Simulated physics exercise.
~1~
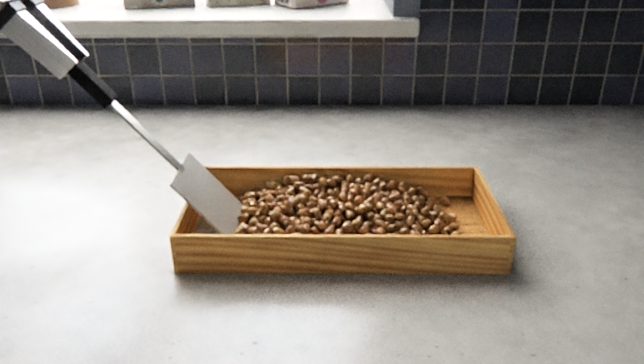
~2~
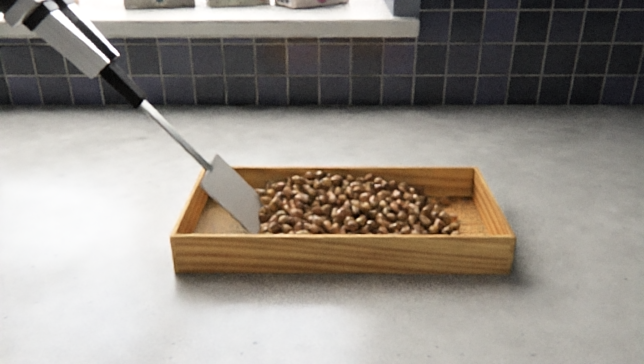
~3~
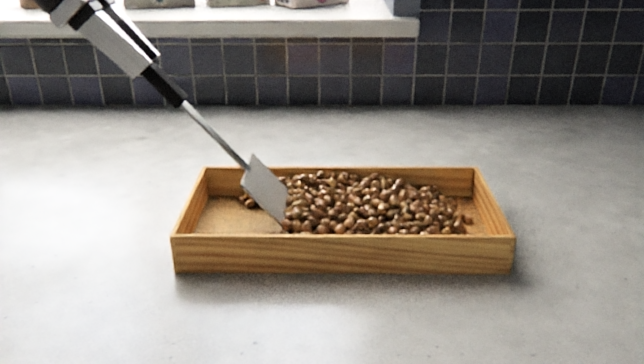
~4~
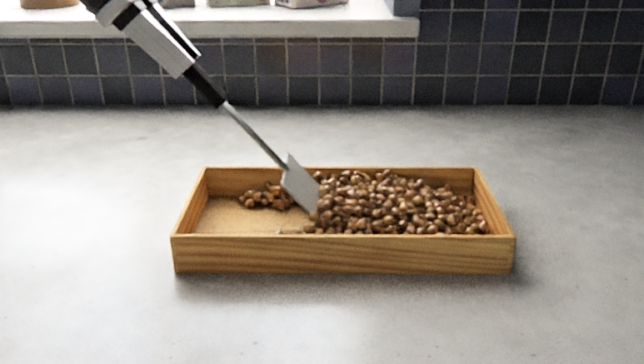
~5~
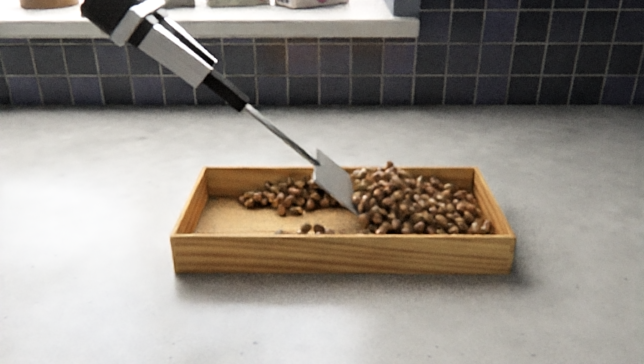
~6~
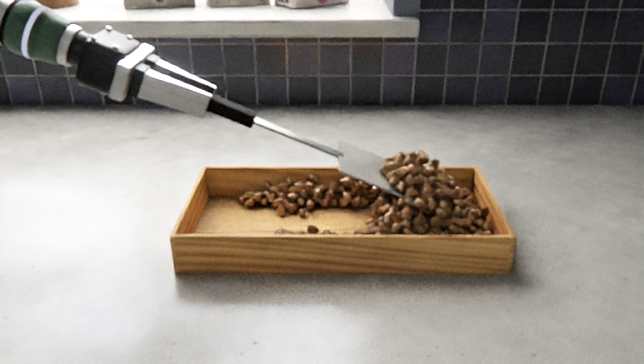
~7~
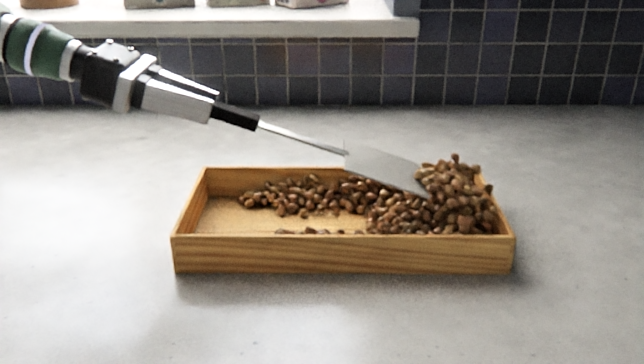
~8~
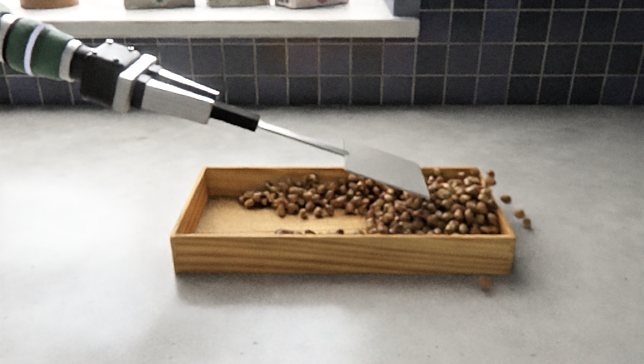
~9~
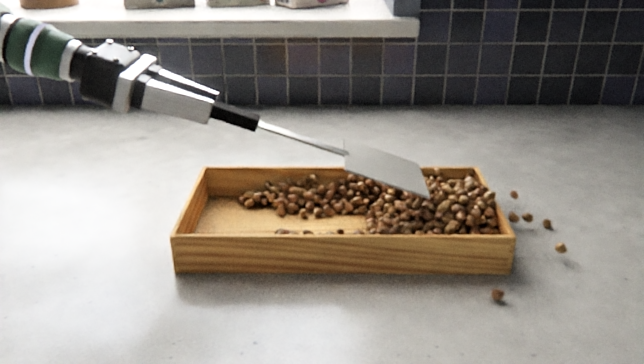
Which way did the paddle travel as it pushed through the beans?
The paddle moved to the right, from the left end of the tray toward the other end.
